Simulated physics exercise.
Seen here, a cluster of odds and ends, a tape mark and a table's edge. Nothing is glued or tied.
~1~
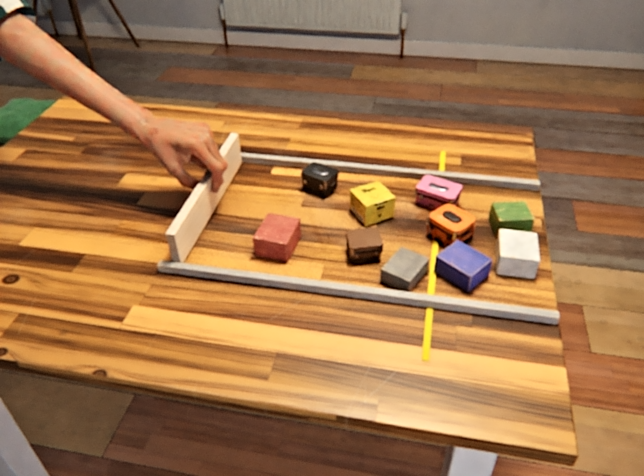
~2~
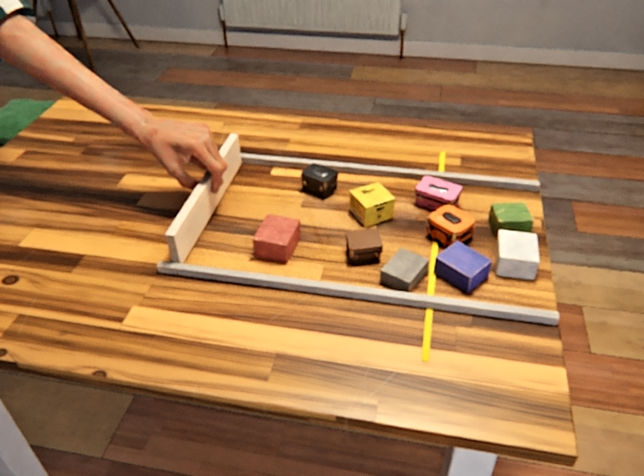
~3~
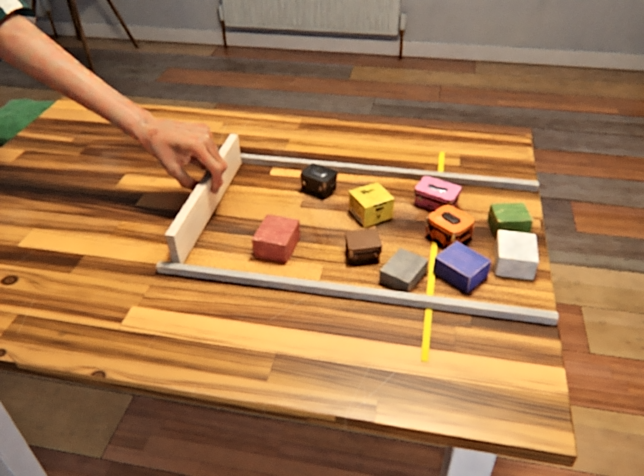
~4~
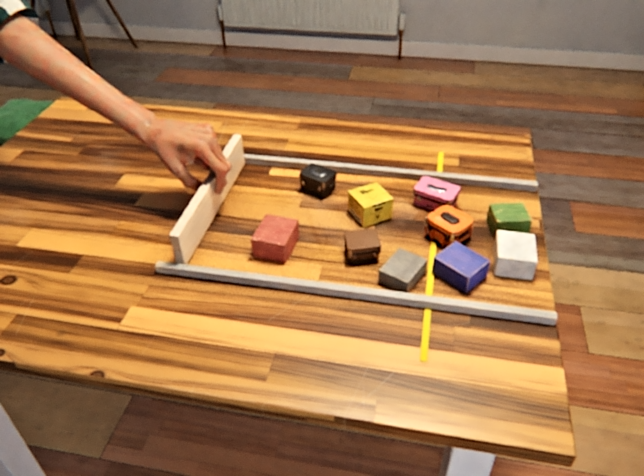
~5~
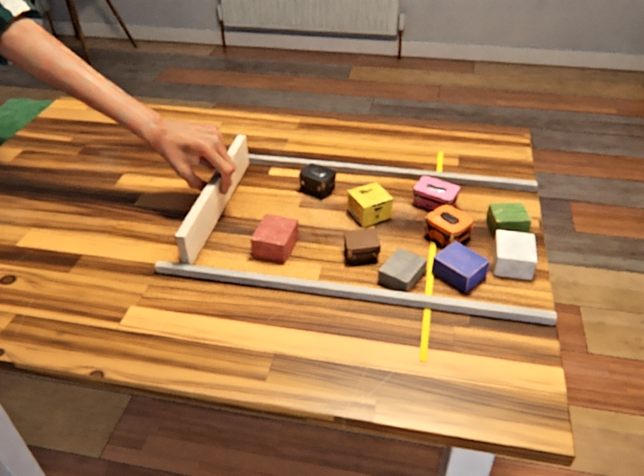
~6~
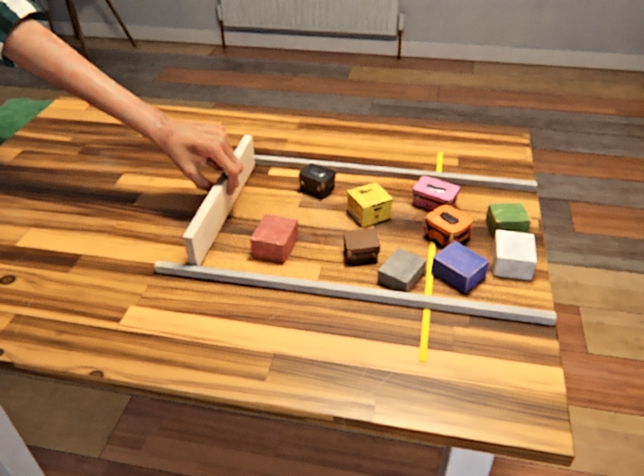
A hand sliding a pale board slightly right between two rails on a wooden table, the coloured blocks ahead staying still.
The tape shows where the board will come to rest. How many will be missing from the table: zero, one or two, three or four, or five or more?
Outcome: The number that fall off is zero.
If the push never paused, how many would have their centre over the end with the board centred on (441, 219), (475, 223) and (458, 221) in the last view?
Place by place, 0, 2 and 2.
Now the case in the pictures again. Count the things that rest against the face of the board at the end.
It touches 4.
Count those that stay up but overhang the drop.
The number is 1.
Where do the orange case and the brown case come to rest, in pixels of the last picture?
About (489, 229), and the other about (485, 250).
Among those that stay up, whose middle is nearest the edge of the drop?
That is the green block.
Soon after, none off yet; white block at rest near (513, 255); green block at rest near (508, 220); blue block at rest near (460, 267).
Then, none off yet; white block moving near (517, 254); green block at rest near (508, 220); blue block moved a little near (485, 273).
At rest, the number that fall off is zero.
